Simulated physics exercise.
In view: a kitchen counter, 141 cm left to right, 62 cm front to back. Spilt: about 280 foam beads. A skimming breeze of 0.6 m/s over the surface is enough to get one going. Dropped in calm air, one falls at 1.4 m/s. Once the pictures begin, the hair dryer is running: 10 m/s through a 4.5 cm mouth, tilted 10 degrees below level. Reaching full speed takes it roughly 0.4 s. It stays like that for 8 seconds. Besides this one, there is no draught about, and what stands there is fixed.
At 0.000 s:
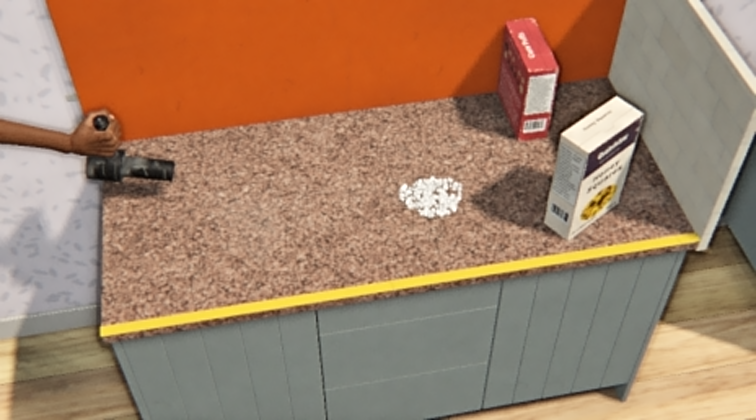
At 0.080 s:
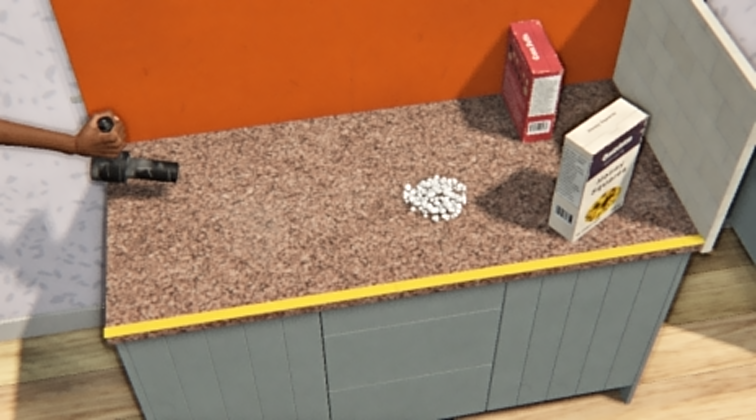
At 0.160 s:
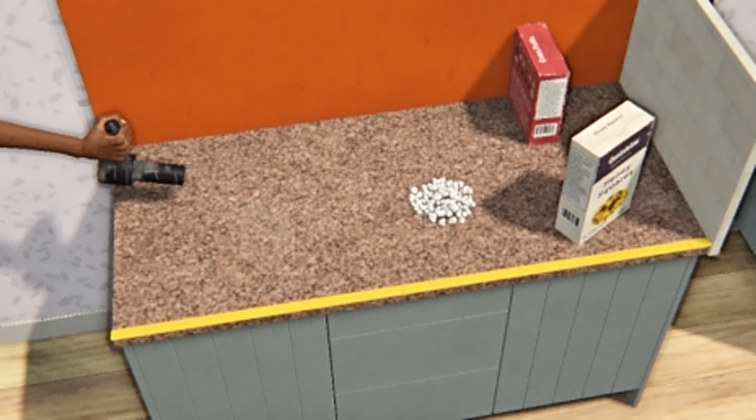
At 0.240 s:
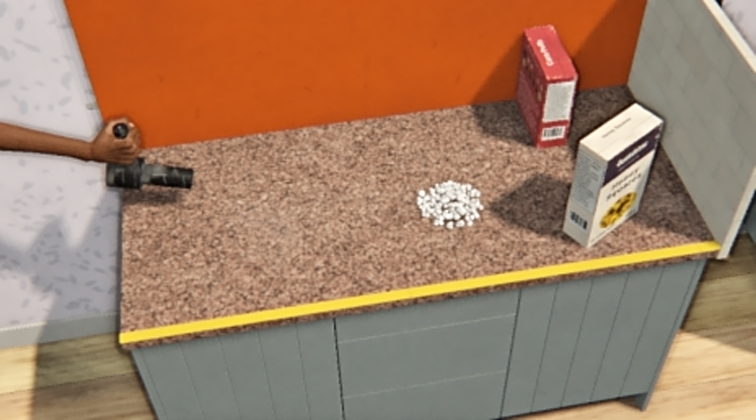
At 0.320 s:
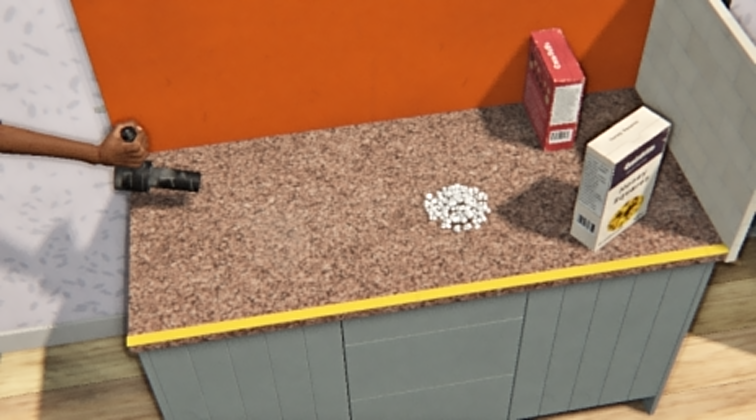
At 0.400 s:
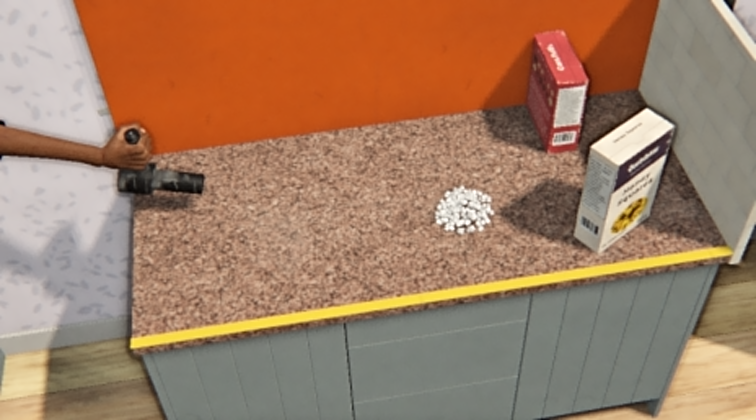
The footage shows a hand holding a dark hair dryer at the left of a speckled kitchen counter, pointed toward a small pile of white beads near two cartons; the beads stay almost still, with slight stirring at the last.
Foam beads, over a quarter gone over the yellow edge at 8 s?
Short version: The quarter limit is exceeded at that edge.
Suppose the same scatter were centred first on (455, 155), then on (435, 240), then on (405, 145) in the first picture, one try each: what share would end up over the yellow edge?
Roughly 1 %, then 100 %, then 0 %.
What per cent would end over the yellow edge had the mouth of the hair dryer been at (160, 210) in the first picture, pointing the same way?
That would come to roughly 15 %.
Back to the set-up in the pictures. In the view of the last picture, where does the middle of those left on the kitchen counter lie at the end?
The middle lands close to (561, 93) in pixels.
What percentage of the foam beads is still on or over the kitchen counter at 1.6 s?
Roughly 20 per cent.
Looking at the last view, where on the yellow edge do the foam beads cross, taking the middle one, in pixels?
About (603, 275).
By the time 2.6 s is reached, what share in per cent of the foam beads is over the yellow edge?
The share is about 80 percent.
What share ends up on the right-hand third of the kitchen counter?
Something close to 15 % ends up there.
After 1.6 s, 22 % are on the move or not yet settled, 79 % are over the yellow edge; the middle of those still in play is near (634, 91).
After 2.6 s, 13 % are on the move or not yet settled, 82 % are over the yellow edge; the middle of those still in play is near (560, 99).
After 4.4 s, 9 % are on the move or not yet settled, 83 % are over the yellow edge; the middle of those still in play is near (560, 99).
After 8.0 s, at the end, 83 % are over the yellow edge; the middle of those still in play is near (561, 93).
